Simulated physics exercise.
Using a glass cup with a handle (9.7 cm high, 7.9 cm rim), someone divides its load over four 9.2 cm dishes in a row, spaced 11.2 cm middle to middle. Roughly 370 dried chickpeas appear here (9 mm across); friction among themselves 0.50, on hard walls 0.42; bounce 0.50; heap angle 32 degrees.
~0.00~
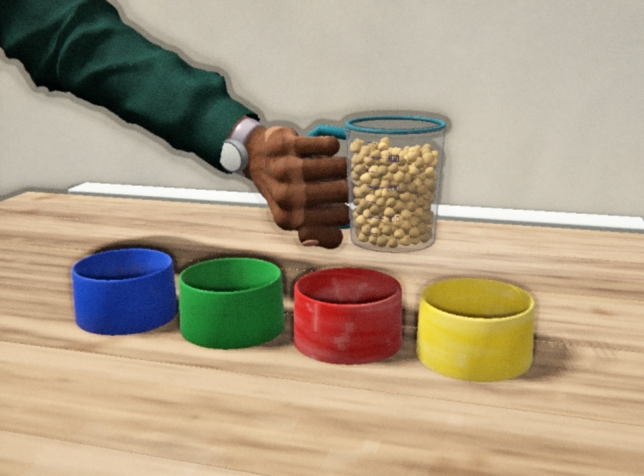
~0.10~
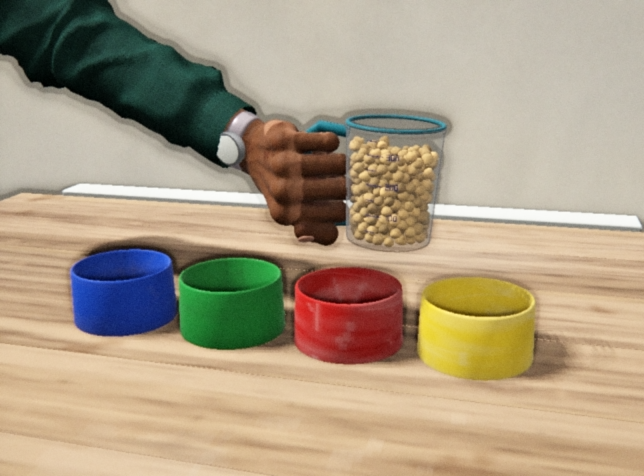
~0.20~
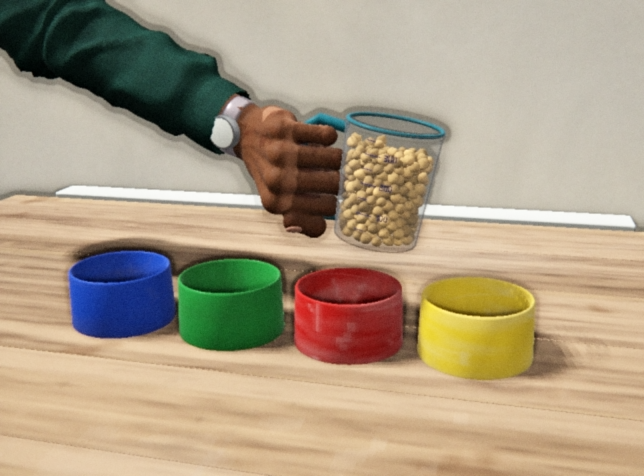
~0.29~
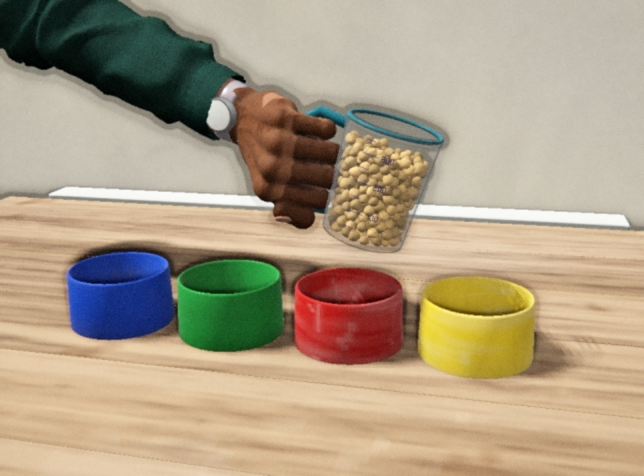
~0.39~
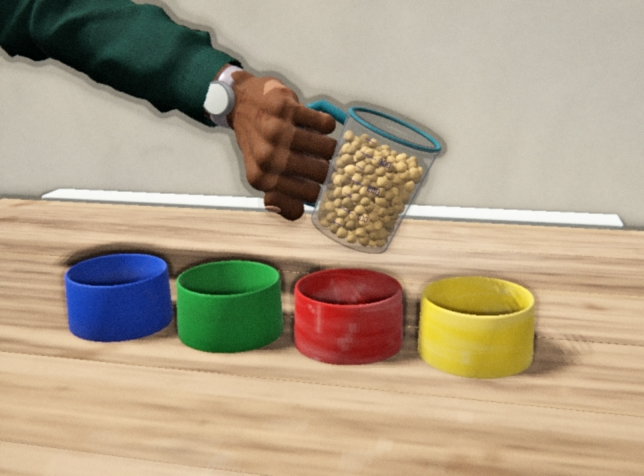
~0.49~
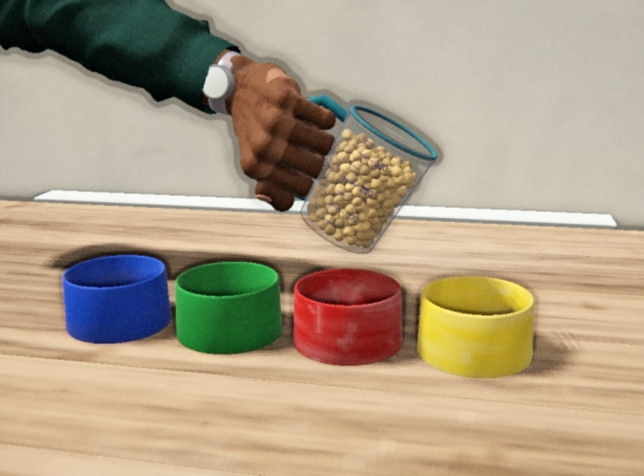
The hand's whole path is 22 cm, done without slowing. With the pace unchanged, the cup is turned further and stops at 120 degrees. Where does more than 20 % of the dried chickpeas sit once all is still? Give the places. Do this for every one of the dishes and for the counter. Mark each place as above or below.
Marks: Red above, blue below, green below, yellow below, counter below.
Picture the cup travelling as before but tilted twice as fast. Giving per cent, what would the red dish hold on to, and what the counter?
The red dish would get 60 and the counter 40.
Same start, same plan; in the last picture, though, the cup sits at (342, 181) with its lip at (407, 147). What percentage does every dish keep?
Red 0, blue 0, green 100, yellow 0.
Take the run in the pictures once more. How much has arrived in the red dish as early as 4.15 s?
I'd put it at about 100 % by that time.
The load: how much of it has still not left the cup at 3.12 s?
Some 0 per cent.
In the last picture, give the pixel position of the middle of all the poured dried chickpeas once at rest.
I'd say roughly (344, 309).
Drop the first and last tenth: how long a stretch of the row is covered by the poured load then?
It spans about 6 centimetres along the dishes.
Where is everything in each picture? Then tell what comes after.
The first frame shows cup at (394, 183), tilt 0 degrees, lip at (444, 126), moved 0.0 cm; middle of the pieces at (392, 187); yellow dish at (477, 298); red dish at (348, 286); green dish at (231, 275); blue dish at (123, 265).
The second frame shows cup at (392, 182), tilt 3 degrees, lip at (445, 128), moved 0.2 cm; middle of the pieces at (390, 186).
The third frame shows cup at (385, 182), tilt 9 degrees, lip at (444, 134), moved 0.8 cm; middle of the pieces at (383, 186).
The fourth frame shows cup at (379, 182), tilt 16 degrees, lip at (442, 141), moved 1.4 cm; middle of the pieces at (376, 185).
The fifth frame shows cup at (372, 182), tilt 23 degrees, lip at (439, 149), moved 1.9 cm; middle of the pieces at (369, 185).
The sixth frame shows cup at (365, 182), tilt 30 degrees, lip at (435, 157), moved 2.5 cm; middle of the pieces at (361, 184); yellow dish at (477, 296); red dish at (348, 287); green dish at (227, 279); blue dish at (115, 272). Its pace works out near 70 degrees a second; the hand travels 6 cm a second.
After 2.07 s, tilt 120 degrees; cup holds 5 %, red 90 %.
After 3.12 s, tilt 120 degrees; cup holds 0 %, red 100 %.
Then, at 4.15 s, tilt 120 degrees; cup holds 0 %, red 100 %.
By 4.4 s all is still; red 100 %, blue 0 %, green 0 %, yellow 0 %, counter 5 %.
